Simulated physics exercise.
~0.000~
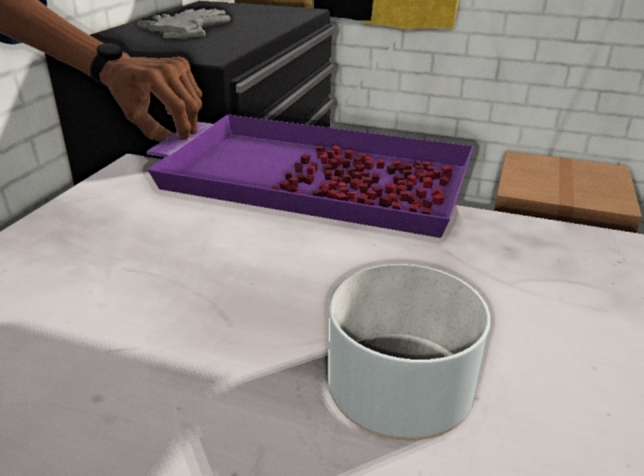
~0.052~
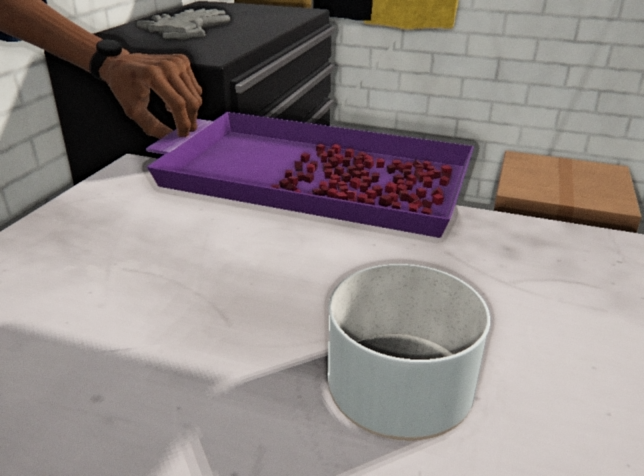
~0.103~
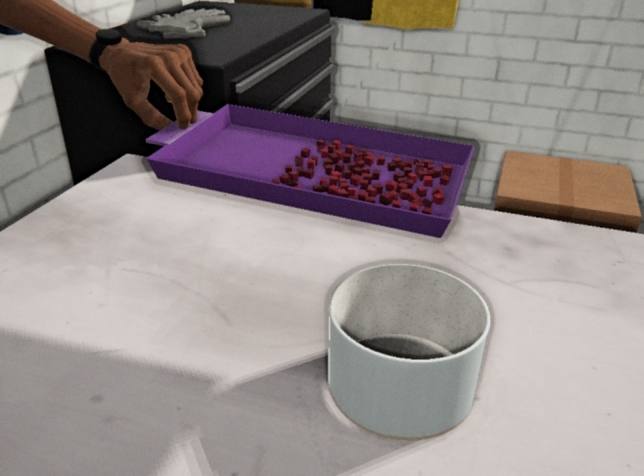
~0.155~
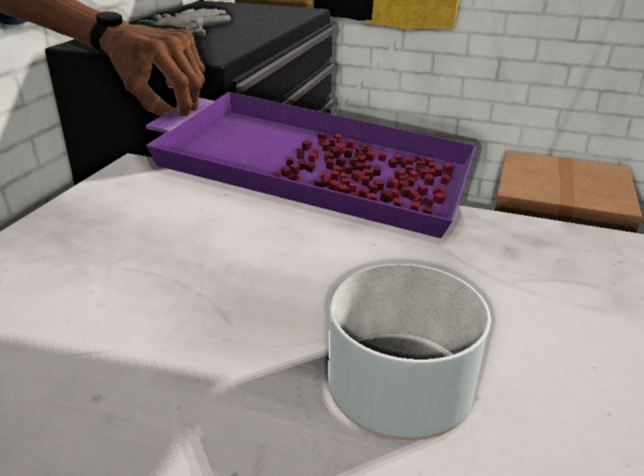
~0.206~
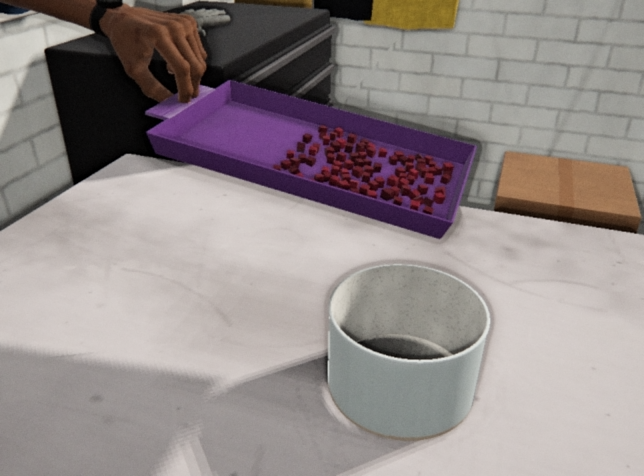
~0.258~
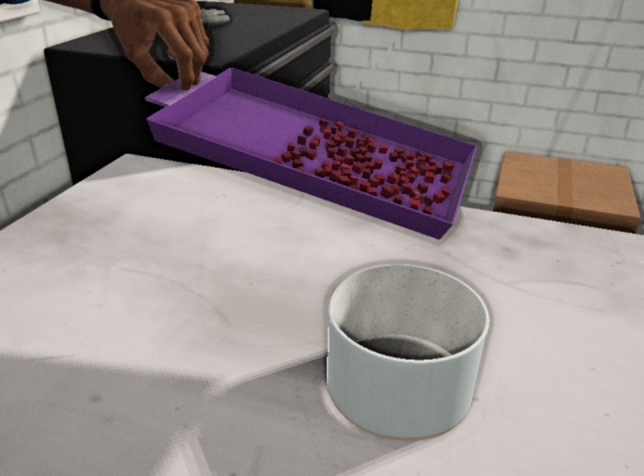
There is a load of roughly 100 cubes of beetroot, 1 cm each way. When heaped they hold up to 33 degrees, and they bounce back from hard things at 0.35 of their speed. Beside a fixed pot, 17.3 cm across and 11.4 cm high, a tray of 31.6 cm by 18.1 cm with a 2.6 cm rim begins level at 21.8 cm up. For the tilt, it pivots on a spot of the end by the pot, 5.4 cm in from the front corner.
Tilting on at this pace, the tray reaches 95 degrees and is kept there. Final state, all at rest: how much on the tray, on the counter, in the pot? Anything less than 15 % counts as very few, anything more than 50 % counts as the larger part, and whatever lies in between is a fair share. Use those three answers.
Tray: Very few. Counter: The larger part. Pot: A fair share.
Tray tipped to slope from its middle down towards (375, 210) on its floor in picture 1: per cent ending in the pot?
Roughly 75 percent of them.
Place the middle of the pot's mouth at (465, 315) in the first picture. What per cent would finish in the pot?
It would come to around 80 percent.
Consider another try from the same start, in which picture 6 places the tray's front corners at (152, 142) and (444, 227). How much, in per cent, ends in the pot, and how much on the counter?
You'd end with pot at 95 and counter at 5.
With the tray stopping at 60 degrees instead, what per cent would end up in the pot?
That would give about 0 per cent.
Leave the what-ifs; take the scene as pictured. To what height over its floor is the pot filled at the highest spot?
Close to 1.0 cm up.
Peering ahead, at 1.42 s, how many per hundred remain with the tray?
Estimate: Near 90 in a hundred.
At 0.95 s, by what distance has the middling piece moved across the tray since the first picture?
Displacement on the tray: Roughly 6 cm.
After 0.95 s, tilt 50 degrees; the tray holds 100 %, the pot 0 %.
Then, at 1.42 s, tilt 77 degrees; the tray holds 90 %, the pot 0 %.
After 1.95 s, tilt 95 degrees; the tray holds 10 %, the pot 20 %.
At rest (3.2 s), tray 0 %, counter 70 %, pot 30 %.
